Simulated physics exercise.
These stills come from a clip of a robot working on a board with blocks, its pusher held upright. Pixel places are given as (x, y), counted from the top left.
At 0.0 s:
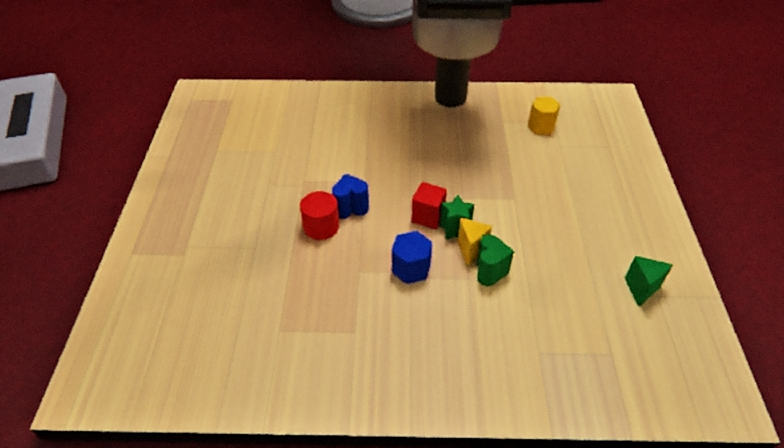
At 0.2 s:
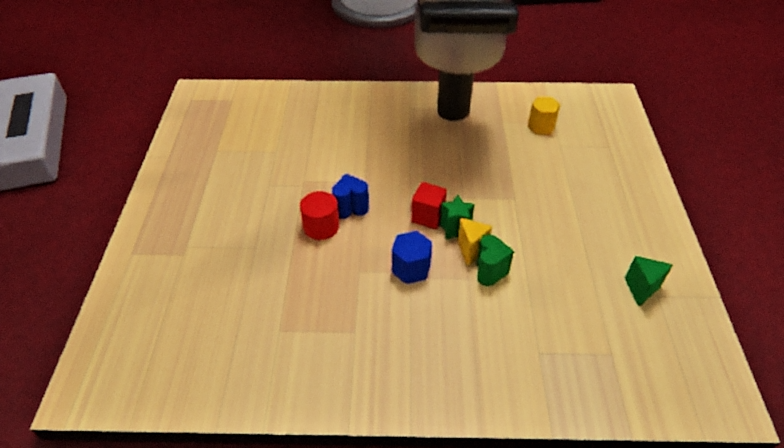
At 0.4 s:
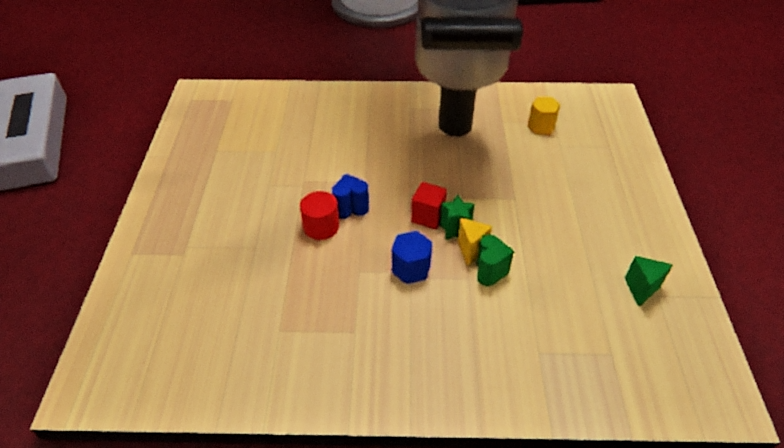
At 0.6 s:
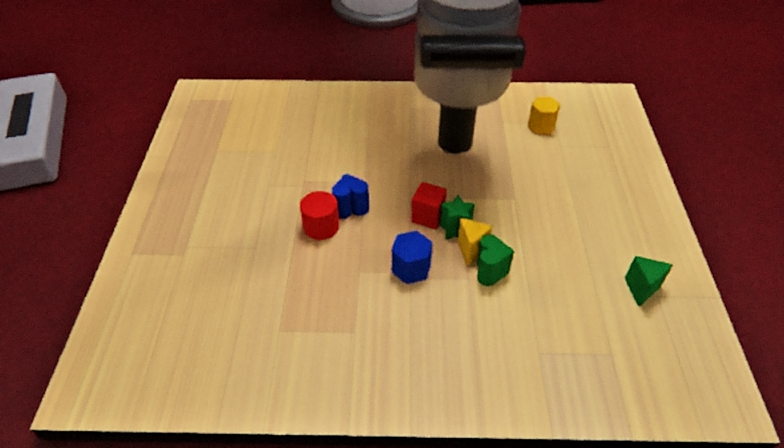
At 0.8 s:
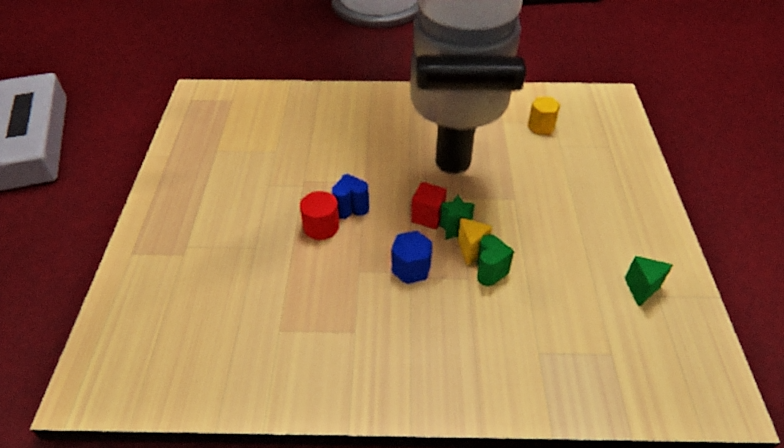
A robot arm moves its dark tip down the board toward the still, colourful blocks.
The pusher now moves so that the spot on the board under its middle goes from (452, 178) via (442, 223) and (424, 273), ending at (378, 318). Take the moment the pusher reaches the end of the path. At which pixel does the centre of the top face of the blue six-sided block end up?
Put as a pixel place, it's (334, 307).
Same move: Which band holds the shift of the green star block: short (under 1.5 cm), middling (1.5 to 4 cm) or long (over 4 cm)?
Movement: Over 4 cm.
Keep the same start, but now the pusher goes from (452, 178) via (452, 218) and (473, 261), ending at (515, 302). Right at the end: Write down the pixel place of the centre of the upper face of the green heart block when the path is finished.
The top centre is at (557, 305).
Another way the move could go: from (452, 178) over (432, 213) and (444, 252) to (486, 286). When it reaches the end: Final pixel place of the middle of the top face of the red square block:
Final place: (413, 242).
The first path, step by step. One third of the way, pusher at (443, 207); red square block at (414, 213), turned 50° clockwise; green star block at (457, 223), turned 15° clockwise; yellow three-sided block at (474, 242), turned 50° anticlockwise.
Two thirds of the way, pusher at (424, 257); blue six-sided block at (391, 269), turned 20° clockwise; red square block at (400, 222), turned 80° clockwise; green star block at (452, 268), turned 20° anticlockwise; yellow three-sided block at (480, 273), turned 105° anticlockwise.
At the end, pusher at (377, 302); blue six-sided block at (334, 307), turned 40° clockwise; red square block at (400, 222), turned 80° clockwise; green star block at (450, 271), turned 35° anticlockwise; yellow three-sided block at (480, 273), turned 105° anticlockwise.
